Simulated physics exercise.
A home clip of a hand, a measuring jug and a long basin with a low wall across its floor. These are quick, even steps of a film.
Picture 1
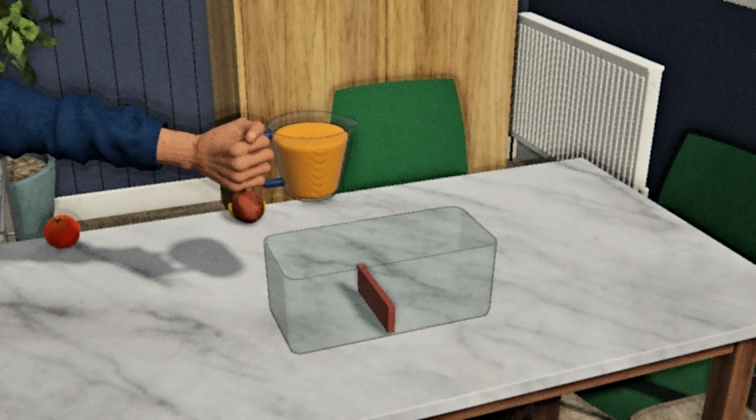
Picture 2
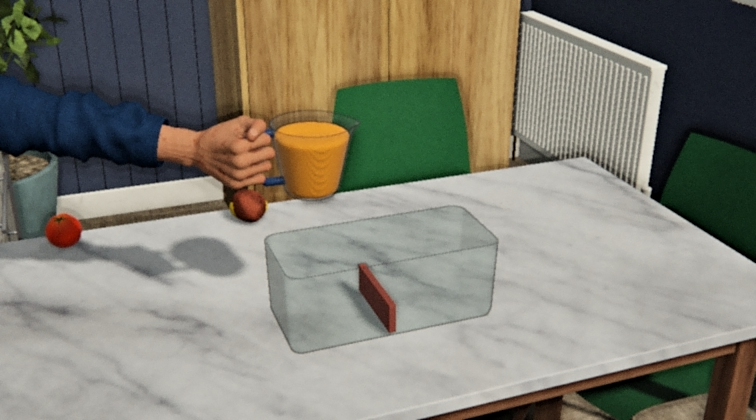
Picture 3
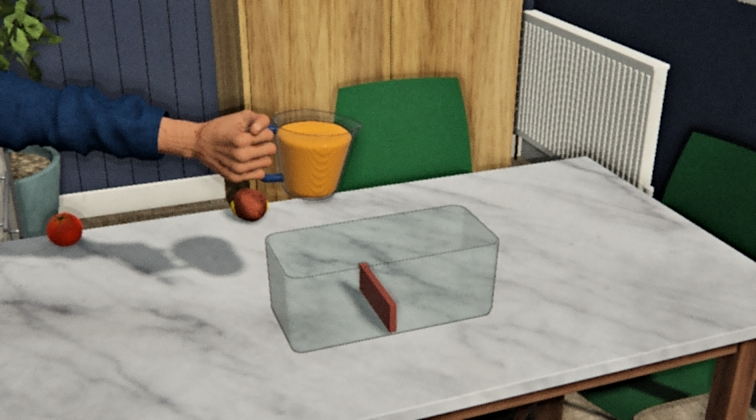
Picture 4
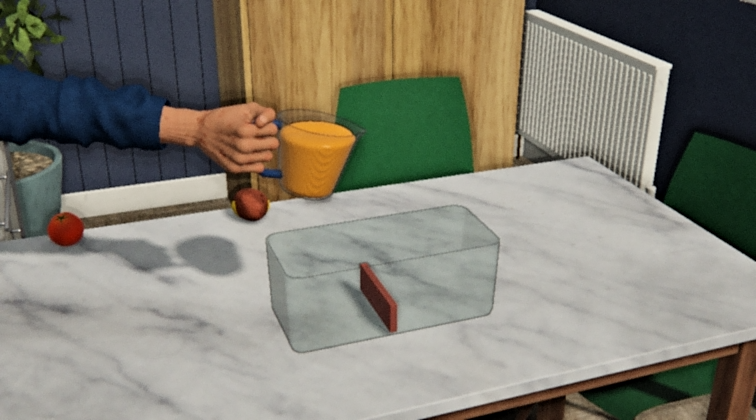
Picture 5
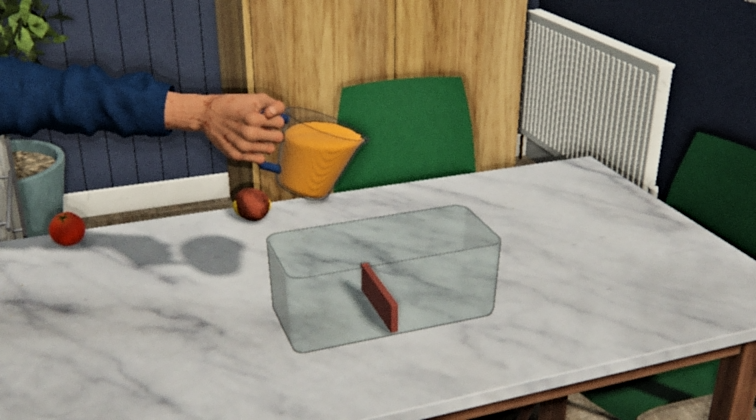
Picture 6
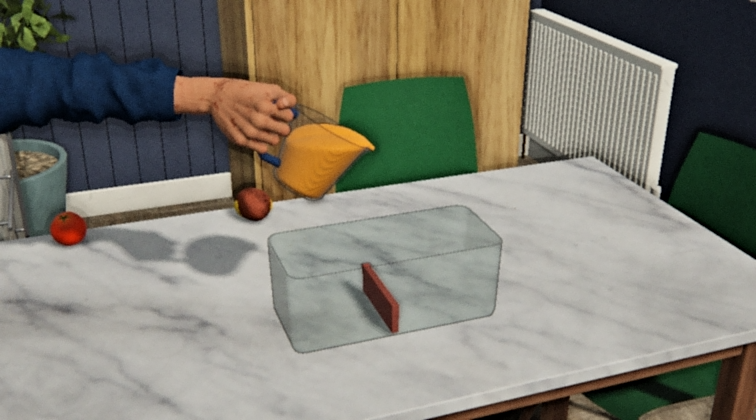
To begin with, a hand holds a clear jug of orange juice almost upright above a marble table, beside a long, empty glass basin with a low red wall inside. The hand then tilts the jug steadily to the right, and the juice shifts up to the rim.
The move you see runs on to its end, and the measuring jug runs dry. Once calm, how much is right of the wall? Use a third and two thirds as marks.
The share right of the wall is above two thirds.
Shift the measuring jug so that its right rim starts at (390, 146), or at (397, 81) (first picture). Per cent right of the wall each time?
In turn 95 and 90 in a hundred.
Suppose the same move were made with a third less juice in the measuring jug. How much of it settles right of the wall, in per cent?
Roughly 85 in a hundred.
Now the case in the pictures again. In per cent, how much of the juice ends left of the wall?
It comes to 10 per cent or so.
A moment on, the measuring jug is tipped on its side and 41 per cent is still to pour, 0 is left of the wall and 27 right of it.
Next, the measuring jug is tipped right over and 5 per cent is still to pour, 9 is left of the wall and 77 right of it.
Then the measuring jug is tipped right over and 0 per cent is still to pour, 12 is left of the wall and 86 right of it.
Later the measuring jug is tipped right over and 0 per cent is still to pour, 12 is left of the wall and 86 right of it.
Finally, 12 per cent lies left of the wall, 86 right of it and 1 outside.
